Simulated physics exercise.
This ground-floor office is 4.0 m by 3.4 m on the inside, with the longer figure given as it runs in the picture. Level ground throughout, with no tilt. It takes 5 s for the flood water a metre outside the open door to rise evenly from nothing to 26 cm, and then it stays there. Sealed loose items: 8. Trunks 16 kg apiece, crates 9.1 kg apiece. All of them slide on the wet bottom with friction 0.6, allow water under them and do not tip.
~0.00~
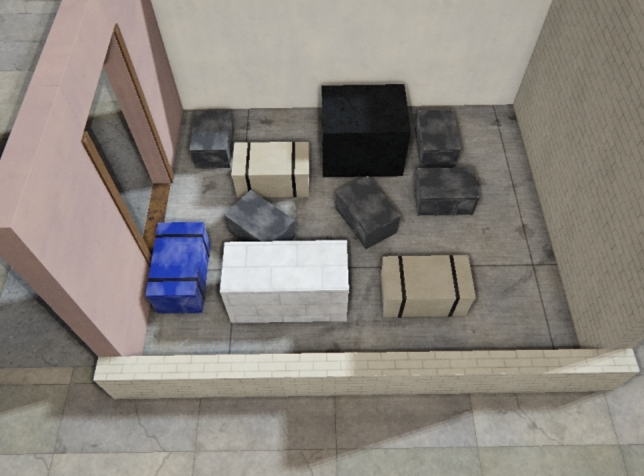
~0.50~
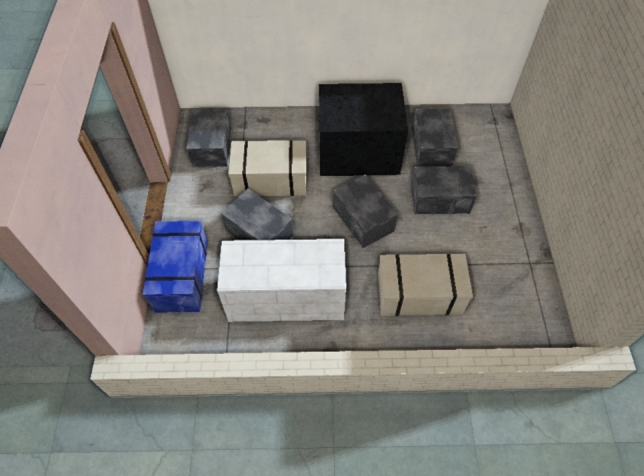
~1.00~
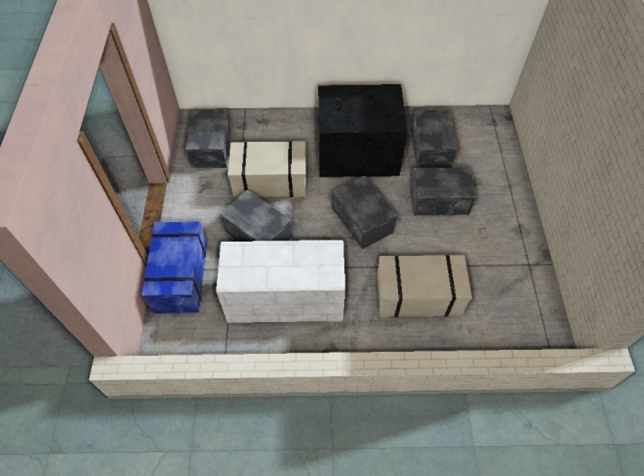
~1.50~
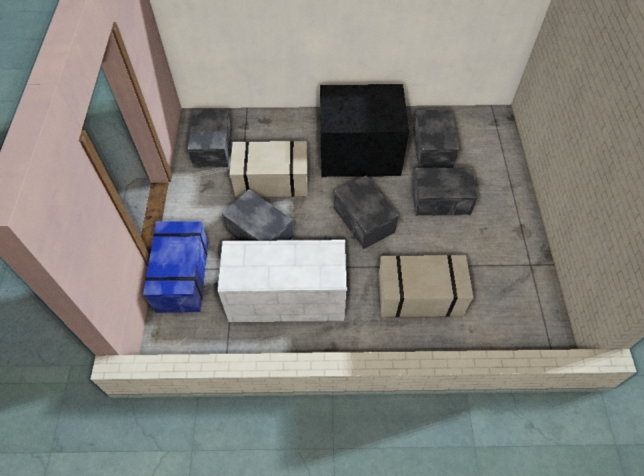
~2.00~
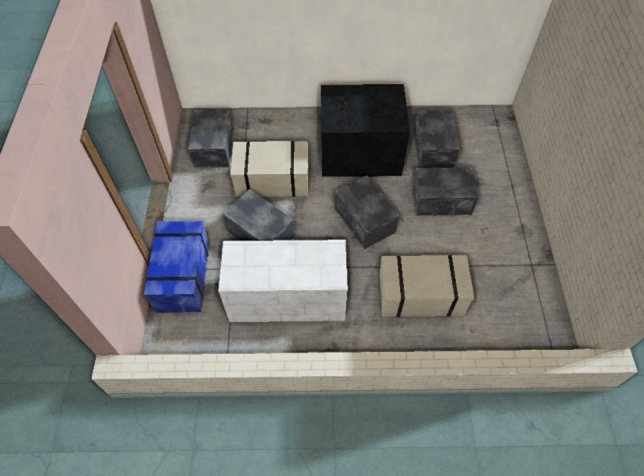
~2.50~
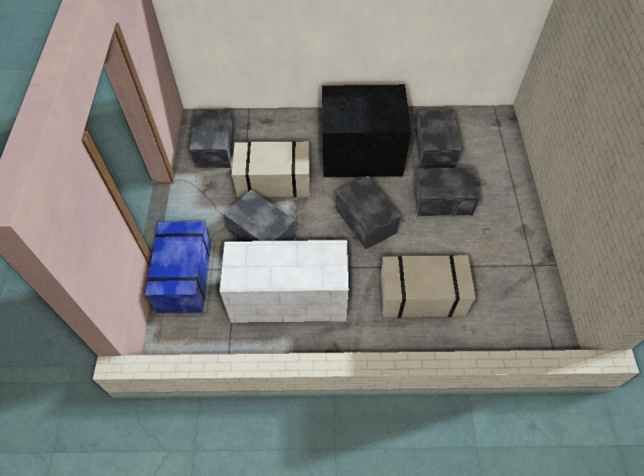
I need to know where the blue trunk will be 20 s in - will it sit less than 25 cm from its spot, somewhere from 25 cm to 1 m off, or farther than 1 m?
Movement: Major.
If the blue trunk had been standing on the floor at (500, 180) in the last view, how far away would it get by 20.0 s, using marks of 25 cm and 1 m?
In that run it wanders a bit.
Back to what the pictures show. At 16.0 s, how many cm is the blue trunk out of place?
Close to 300 cm.
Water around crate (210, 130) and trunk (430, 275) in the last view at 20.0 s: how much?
Some 23 cm at the first, some 22 cm at the second.
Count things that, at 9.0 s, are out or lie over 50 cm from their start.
The answer is 5.
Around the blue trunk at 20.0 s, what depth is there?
Roughly 20 cm.
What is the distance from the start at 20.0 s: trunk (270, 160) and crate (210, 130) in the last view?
The first is 200 cm from its start, the second 250 cm.
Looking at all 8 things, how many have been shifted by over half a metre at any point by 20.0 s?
8.
After 4.0 s the blue trunk is near (196, 267), 0.2 m from its start, aground; 0 afloat.
After 9.0 s the blue trunk is near (178, 309), 0.6 m from its start, afloat; 8 afloat.
After 16.0 s the blue trunk is near (505, 216), 3.1 m from its start, afloat; 8 afloat.
After 20.0 s the blue trunk is near (355, 319), 1.8 m from its start, afloat; 8 afloat.
